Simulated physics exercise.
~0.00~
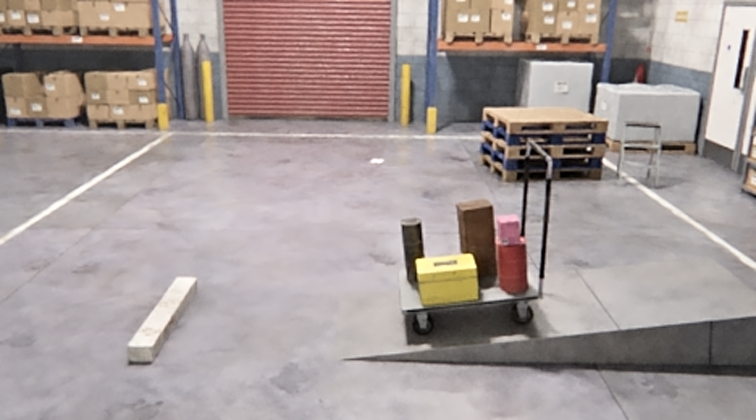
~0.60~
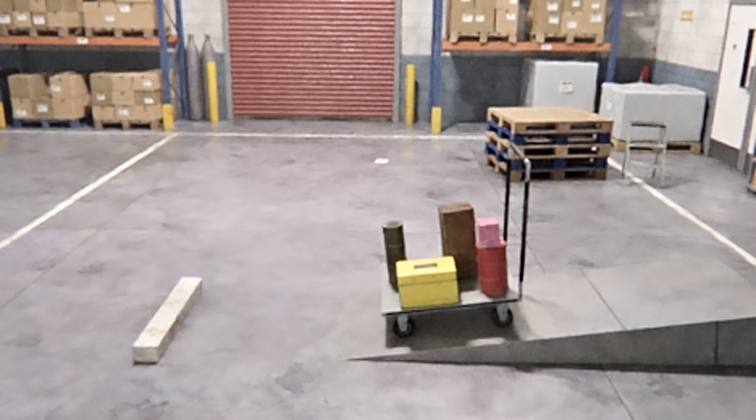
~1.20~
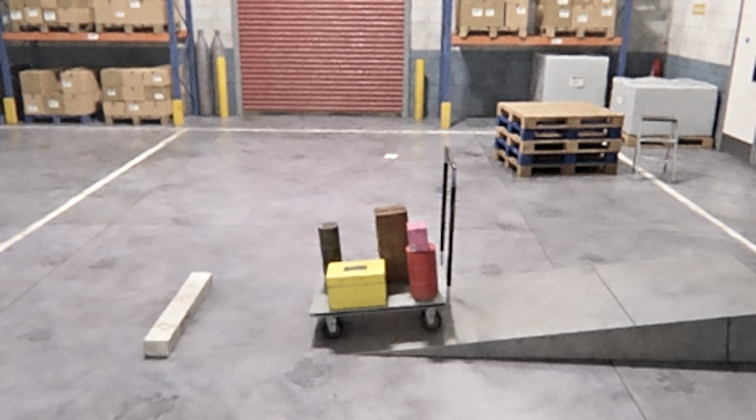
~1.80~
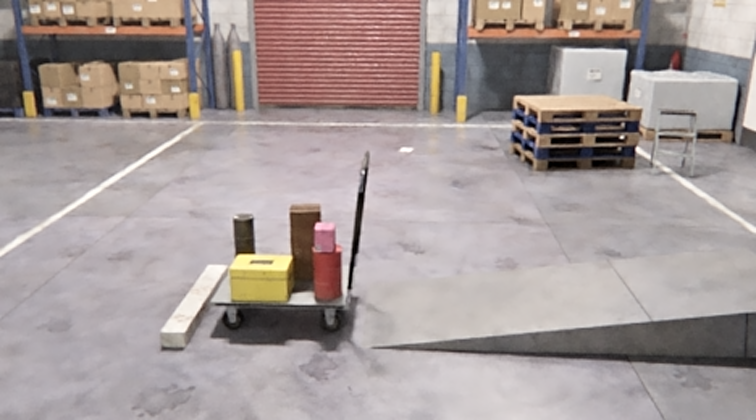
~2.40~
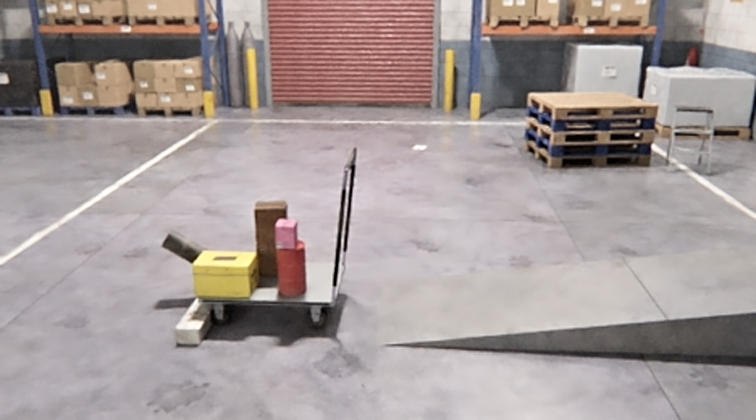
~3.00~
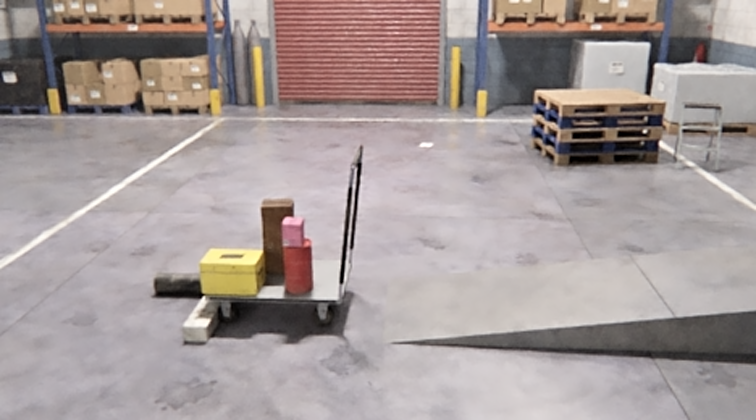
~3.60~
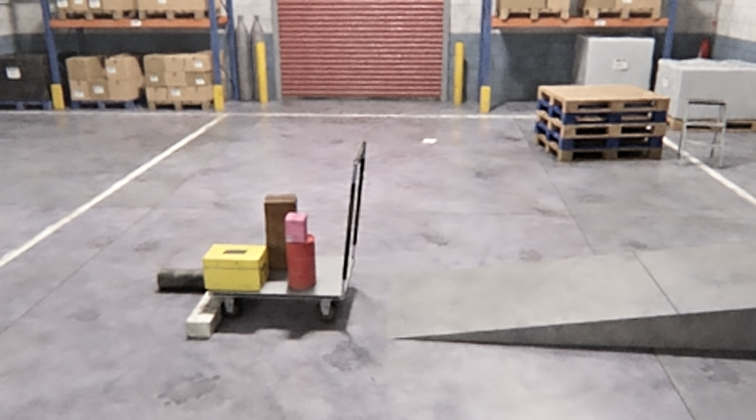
At the start, a flat trolley carrying a yellow toolbox, a black canister, a brown box, and a red canister with a pink box on top stands at the foot of a ramp in a warehouse. It rolls left across the level floor toward a low pale kerb, its load staying aboard. The trolley reaches the kerb and stops. The black canister tips left over the front edge and drops to the floor beyond the deck, where it lies on its side. The toolbox, brown box, red canister and pink box remain standing on the motionless trolley.
